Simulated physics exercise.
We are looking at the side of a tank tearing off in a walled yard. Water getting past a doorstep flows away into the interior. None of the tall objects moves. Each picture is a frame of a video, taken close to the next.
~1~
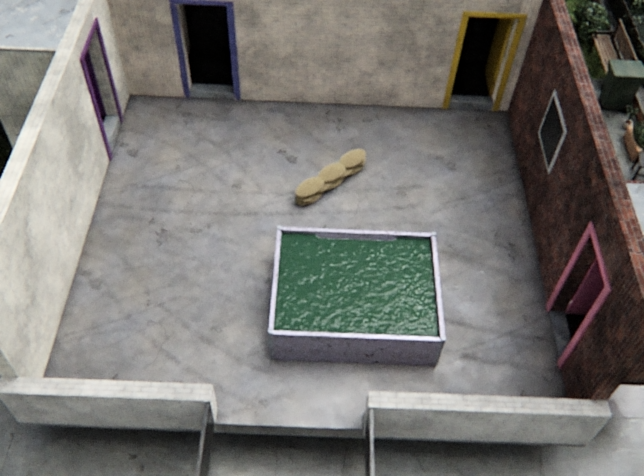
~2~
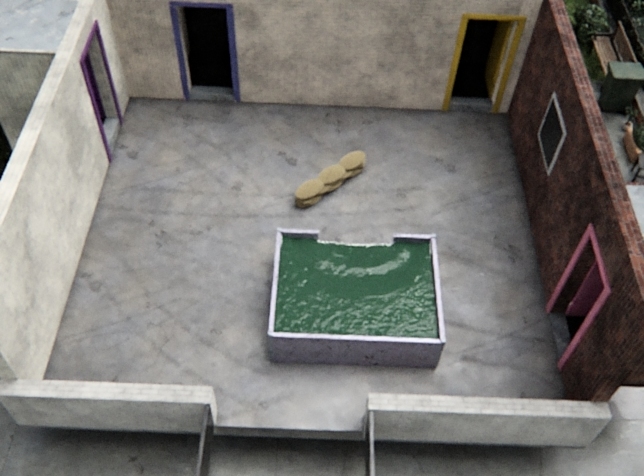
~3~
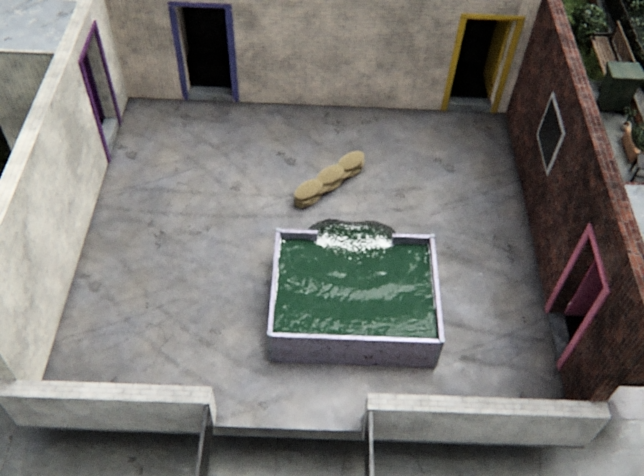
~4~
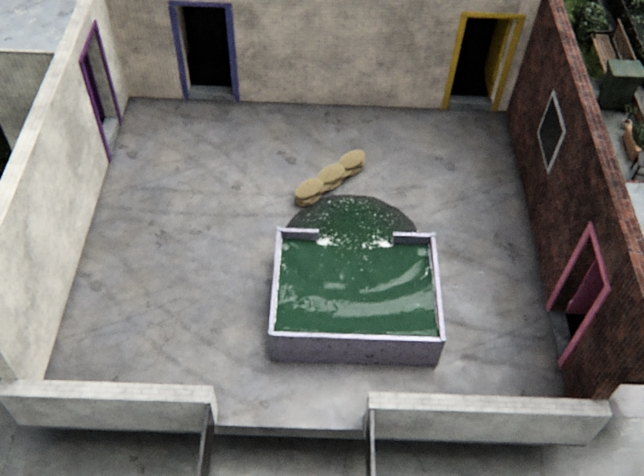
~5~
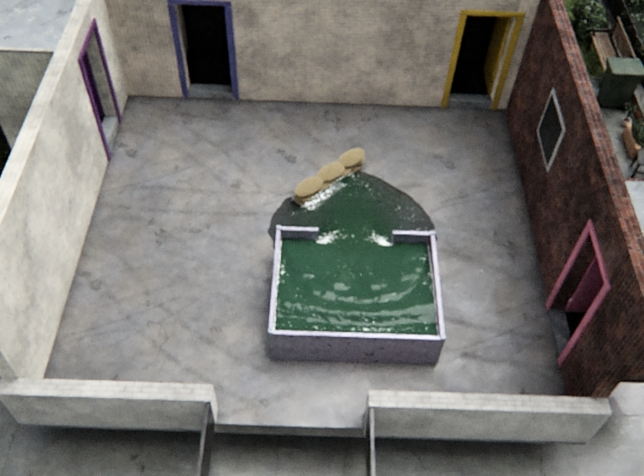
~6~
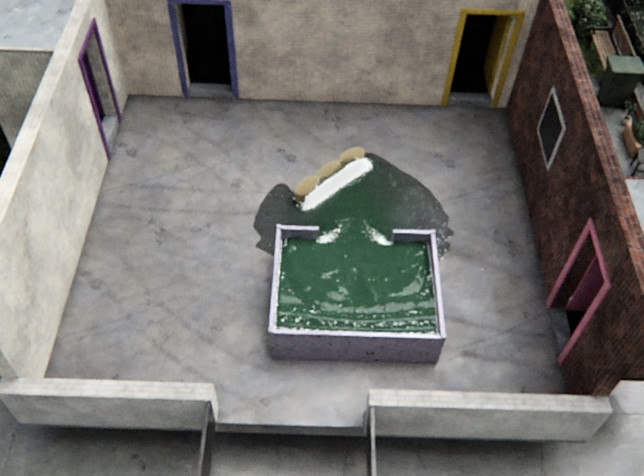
Green water pours through a gap that opens in the far side of a rectangular tank in a walled yard, spreads across the grey floor, meets a row of tan rounded objects, and fans out to the left and right.
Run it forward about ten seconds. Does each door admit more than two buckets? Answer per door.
The blue door: It does not; the purple door: It does not; the yellow door: It does; the pink door: It does not.
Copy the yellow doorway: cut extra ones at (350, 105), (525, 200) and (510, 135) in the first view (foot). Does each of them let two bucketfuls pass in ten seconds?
The three doors, in turn: Is short of it, is short of it, is beyond it.
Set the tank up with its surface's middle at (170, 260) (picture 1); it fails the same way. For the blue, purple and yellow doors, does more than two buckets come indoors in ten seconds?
The blue door exceeds the limit; the purple door stays within the limit; the yellow door stays within the limit.
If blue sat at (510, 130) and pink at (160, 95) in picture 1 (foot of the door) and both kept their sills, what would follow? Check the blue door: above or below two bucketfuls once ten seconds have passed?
I'd say the blue one tops it.
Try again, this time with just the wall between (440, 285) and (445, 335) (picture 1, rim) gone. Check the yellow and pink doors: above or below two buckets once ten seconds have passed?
Lab note - yellow door stays short of it, pink door tops the mark.
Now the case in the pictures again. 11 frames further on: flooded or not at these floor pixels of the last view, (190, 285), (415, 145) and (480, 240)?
Result, in that order: Not wetted / wetted / not wetted.
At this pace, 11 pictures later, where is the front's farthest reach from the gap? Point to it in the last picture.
About at (500, 108).
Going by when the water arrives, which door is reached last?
It's the pink-painted one.
A moment on, water covers 20 % of the floor; the blue door not reached, the purple door not reached, the yellow door not reached, the pink door not reached.
Next, water covers 35 % of the floor; the blue door not reached, the purple door not reached, the yellow door under two buckets in, the pink door not reached.
Then, water covers 45 % of the floor; the blue door not reached, the purple door wet at the sill, nothing in, the yellow door over two buckets in, the pink door not reached.
Later, water covers 70 % of the floor; the blue door wet at the sill, nothing in, the purple door wet at the sill, nothing in, the yellow door far over two buckets in, the pink door wet at the sill, nothing in.
In the end, water covers 90 % of the floor; the blue door wet at the sill, nothing in, the purple door wet at the sill, nothing in, the yellow door far over two buckets in, the pink door under two buckets in.
